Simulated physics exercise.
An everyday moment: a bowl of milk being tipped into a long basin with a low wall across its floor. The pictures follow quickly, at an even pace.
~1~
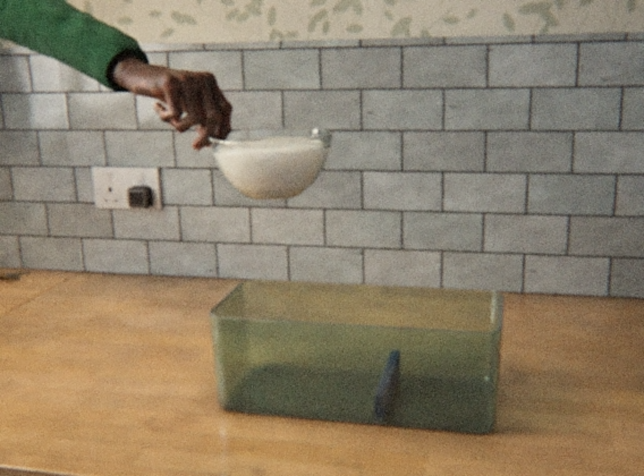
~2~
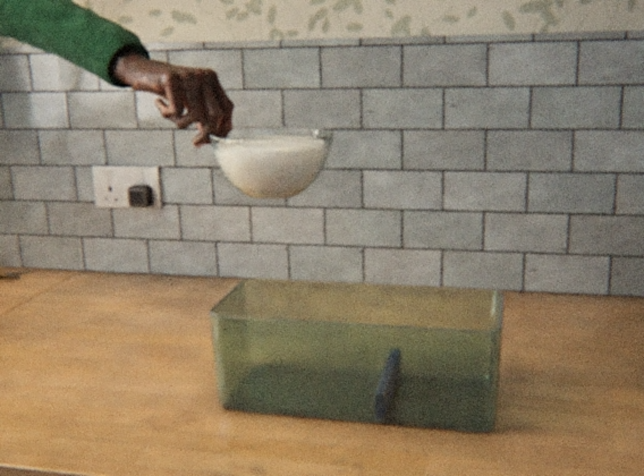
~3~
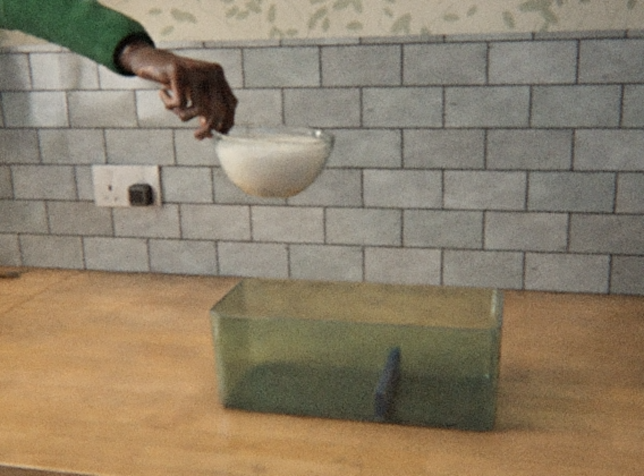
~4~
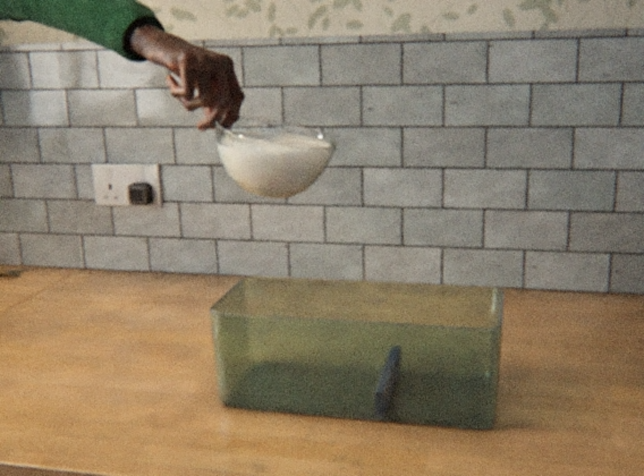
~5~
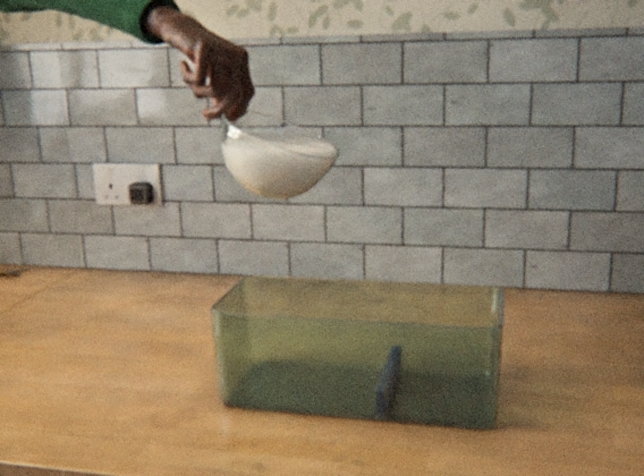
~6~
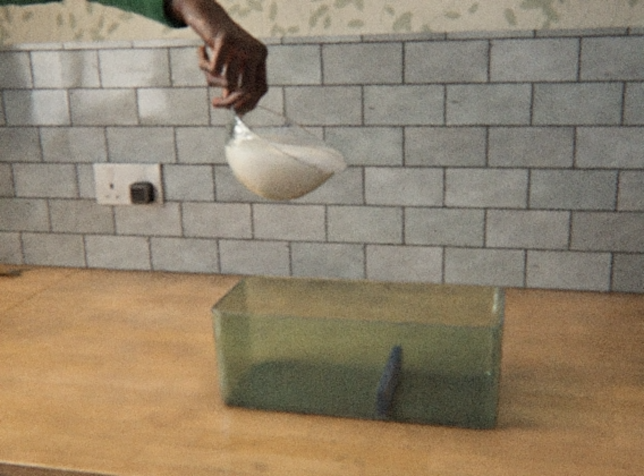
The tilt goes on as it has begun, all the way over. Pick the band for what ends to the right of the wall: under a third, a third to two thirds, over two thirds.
The share right of the wall is between a third and two thirds.
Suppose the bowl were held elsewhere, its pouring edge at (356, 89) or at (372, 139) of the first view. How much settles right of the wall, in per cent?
The first gives 70 %, the second 70 %.
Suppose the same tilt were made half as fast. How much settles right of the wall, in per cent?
Near 65 %.
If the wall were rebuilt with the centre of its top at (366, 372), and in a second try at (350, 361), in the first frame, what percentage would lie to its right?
Roughly 70 per cent, and 85 per cent.
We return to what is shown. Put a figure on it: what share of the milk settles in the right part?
Some 45 per cent.
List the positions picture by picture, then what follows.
It leans 0°; its right rim is at (329, 137); the milk meets the walls at (220, 144) and (328, 144); the long basin's rim runs from (227, 298) to (501, 313); the wall's top is at (388, 372), in the first frame.
It leans 1°; its right rim is at (330, 137); the milk meets the walls at (220, 142) and (328, 144), in the second frame.
It leans 6°; its right rim is at (332, 141); the milk meets the walls at (221, 139) and (330, 145), in the third frame.
It leans 13°; its right rim is at (334, 147); the milk meets the walls at (224, 136) and (332, 146), in the fourth frame.
It leans 22°; its right rim is at (336, 158); the milk meets the walls at (229, 136) and (337, 152); 1 per cent is over the edge, in the fifth frame.
It leans 33°; its right rim is at (336, 169); the milk meets the walls at (233, 140) and (328, 156); 6 per cent is over the edge, in the sixth frame.
A moment on, the bowl is tipped on its side and 15 per cent is still to pour, 8 is left of the wall and 24 right of it.
Next, the bowl is tipped right over and 0 per cent is still to pour, 44 is left of the wall and 50 right of it.
Then the bowl is tipped right over and 0 per cent is still to pour, 52 is left of the wall and 45 right of it.
Later the bowl is tipped right over and 0 per cent is still to pour, 53 is left of the wall and 45 right of it.
At rest 53 per cent lies left of the wall, 45 right of it and 2 outside.
